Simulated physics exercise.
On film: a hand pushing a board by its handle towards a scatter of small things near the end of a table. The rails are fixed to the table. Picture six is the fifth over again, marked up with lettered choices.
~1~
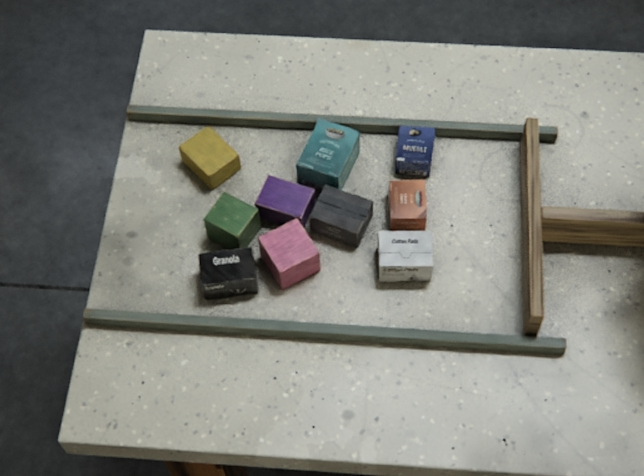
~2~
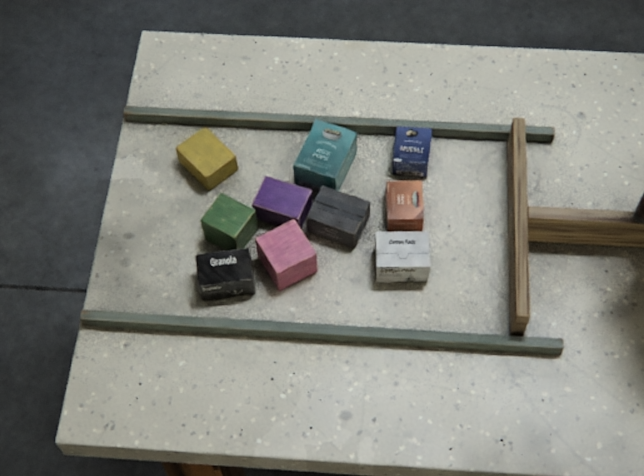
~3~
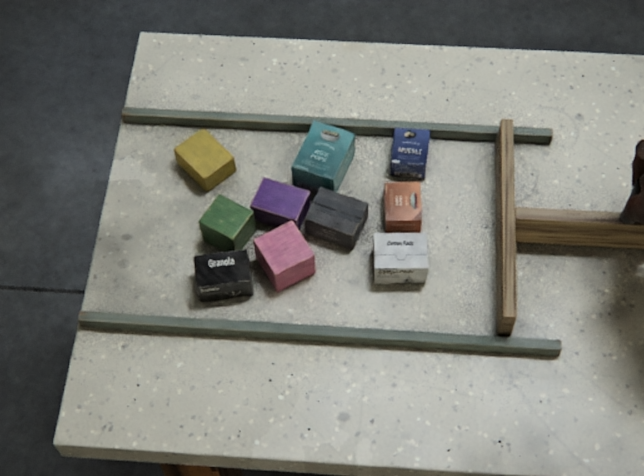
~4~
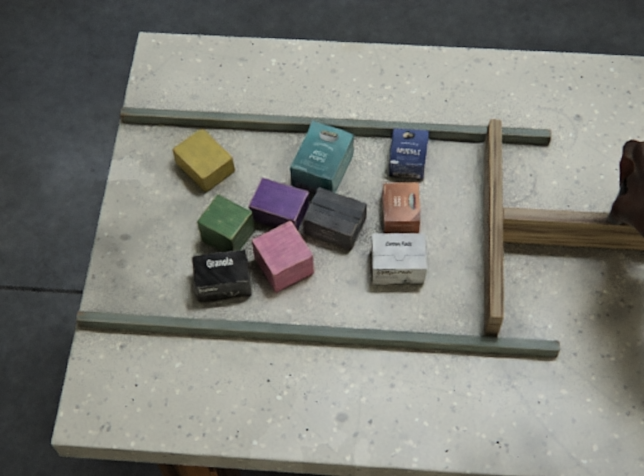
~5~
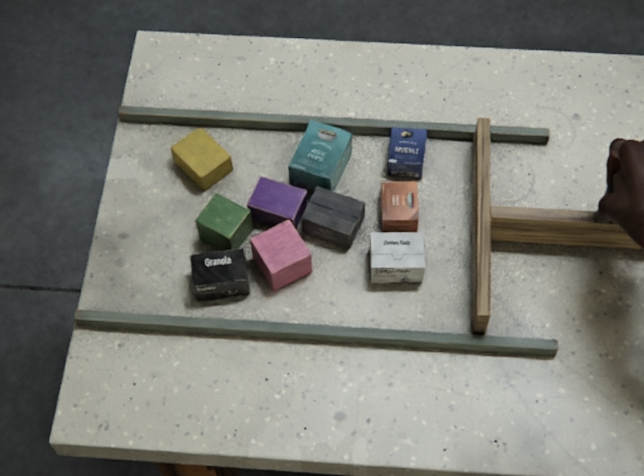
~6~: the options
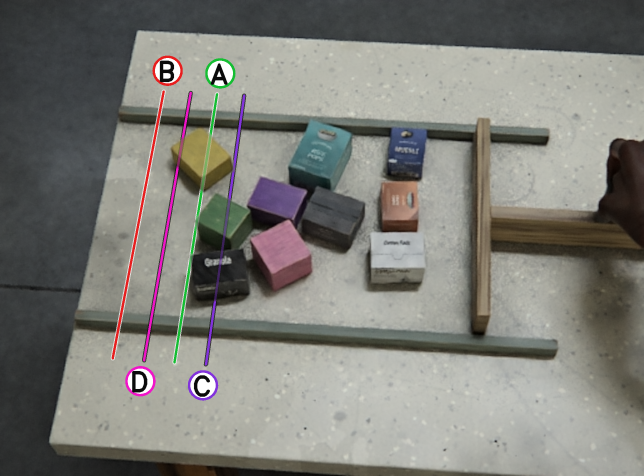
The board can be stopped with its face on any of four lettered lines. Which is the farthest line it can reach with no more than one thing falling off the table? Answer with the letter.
No farther than C.
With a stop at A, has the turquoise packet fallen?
By then, no.
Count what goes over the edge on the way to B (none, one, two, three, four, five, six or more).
In all, six or more.
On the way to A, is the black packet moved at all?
Yes.
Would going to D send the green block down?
Yes.
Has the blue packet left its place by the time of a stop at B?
By then, yes.
On the copy, A at (197, 218); B at (140, 215); C at (227, 220); D at (169, 217).
On C. First, board (391, 205); blue packet (369, 151); purple block (264, 200).
Then, board (298, 200); yellow block (164, 142); black packet (160, 283).
Finally, board (228, 196); green block (105, 215); purple block (118, 179); none fallen.
By contrast, A drops three; B drops six; D drops four.
